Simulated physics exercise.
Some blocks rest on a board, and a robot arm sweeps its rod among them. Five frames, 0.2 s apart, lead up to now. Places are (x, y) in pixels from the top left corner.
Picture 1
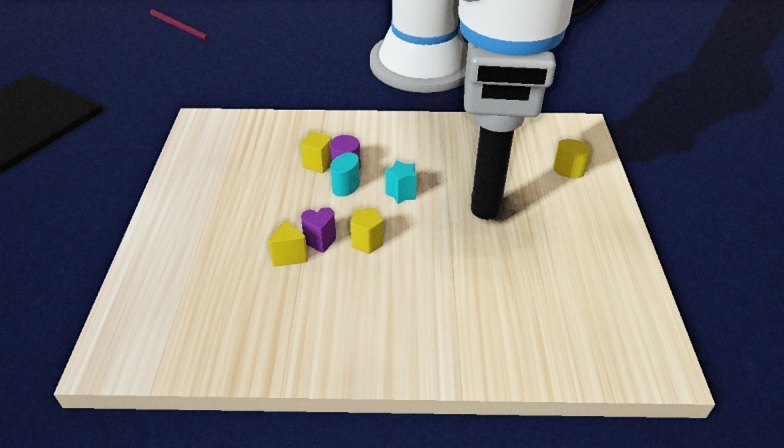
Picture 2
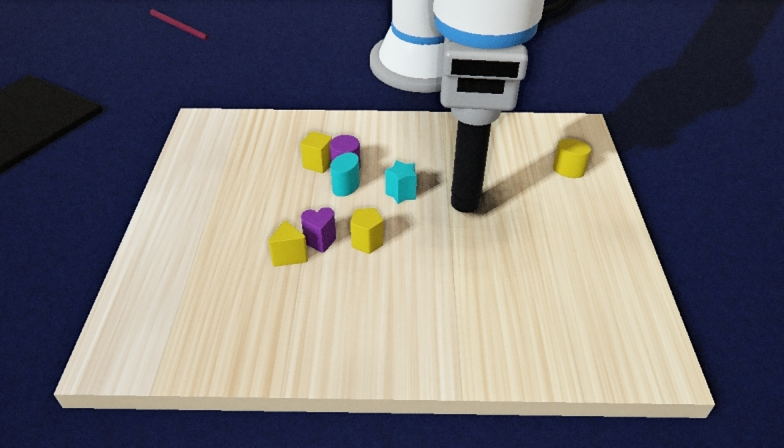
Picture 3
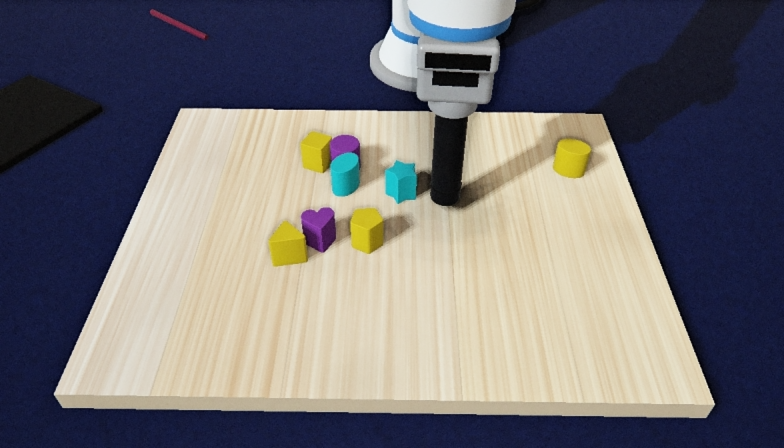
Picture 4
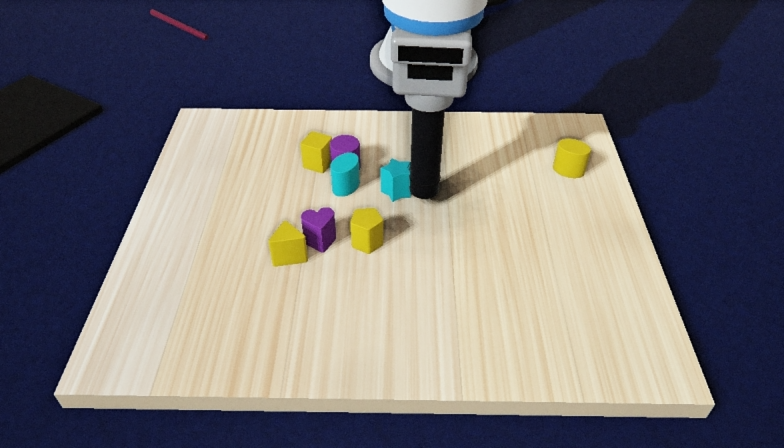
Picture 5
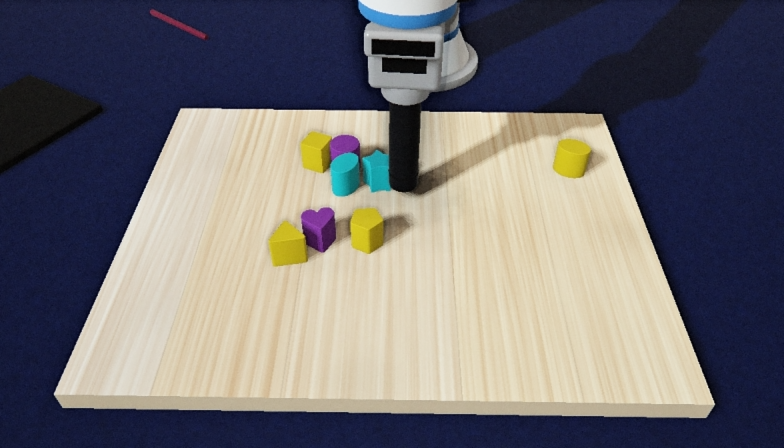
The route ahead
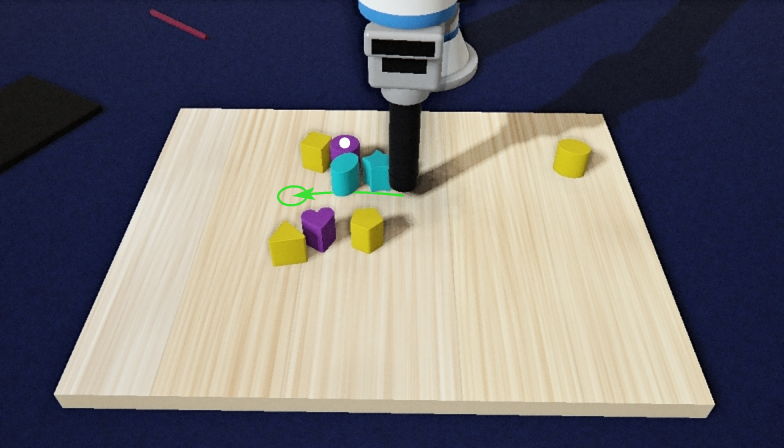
At first, a robot arm holds its black rod on a wooden board, to the right of a turquoise star and other yellow, purple and turquoise blocks. The rod sweeps left to the star, then pushes it a short way left, up beside the turquoise oval, while the other blocks stay put.
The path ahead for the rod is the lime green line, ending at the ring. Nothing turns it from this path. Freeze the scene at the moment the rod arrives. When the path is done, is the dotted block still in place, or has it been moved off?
It gets pushed out of place.
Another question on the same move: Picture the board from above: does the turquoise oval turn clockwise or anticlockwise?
Bird's-eye view: Clockwise.
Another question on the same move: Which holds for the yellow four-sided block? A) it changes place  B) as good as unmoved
My answer is option B.
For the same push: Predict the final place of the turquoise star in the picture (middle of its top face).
At pixel (357, 152).
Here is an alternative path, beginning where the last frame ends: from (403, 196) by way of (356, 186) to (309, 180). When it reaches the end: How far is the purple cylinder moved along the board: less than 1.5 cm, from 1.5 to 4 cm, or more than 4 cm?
Between 1.5 and 4 cm.
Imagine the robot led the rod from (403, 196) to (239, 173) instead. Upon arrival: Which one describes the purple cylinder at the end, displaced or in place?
That block gets shifted.
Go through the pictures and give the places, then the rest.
In the first picture, tip of the rod at (485, 211), middles of tops, yellow four-sided block at (316, 140), turquoise oval at (345, 162), purple cylinder at (345, 143), turquoise star at (402, 169).
In the second picture, rod at (465, 204), nothing pushed.
In the third picture, rod at (445, 198), nothing pushed.
In the fourth picture, rod at (424, 191), turquoise star at (397, 167).
In the fifth picture, rod at (403, 184), yellow four-sided block at (316, 140), turquoise oval at (345, 162), purple cylinder at (345, 143), turquoise star at (379, 159).
The line goes from (403, 196) via (366, 193) and (330, 193), ending at (293, 196); the dot is on the purple cylinder.
On the path given first. One third of the way, rod at (366, 181); turquoise oval at (336, 161), turned 20° anticlockwise; purple cylinder at (344, 141); turquoise star at (362, 152), turned 70° clockwise.
Two thirds of the way, rod at (329, 181); turquoise oval at (311, 156), turned 30° clockwise; purple cylinder at (343, 138); turquoise star at (357, 152), turned 100° clockwise.
At the end, rod at (291, 184); yellow four-sided block unmoved; turquoise oval at (301, 153), turned 65° clockwise; purple cylinder at (343, 138); turquoise star at (357, 152), turned 100° clockwise.
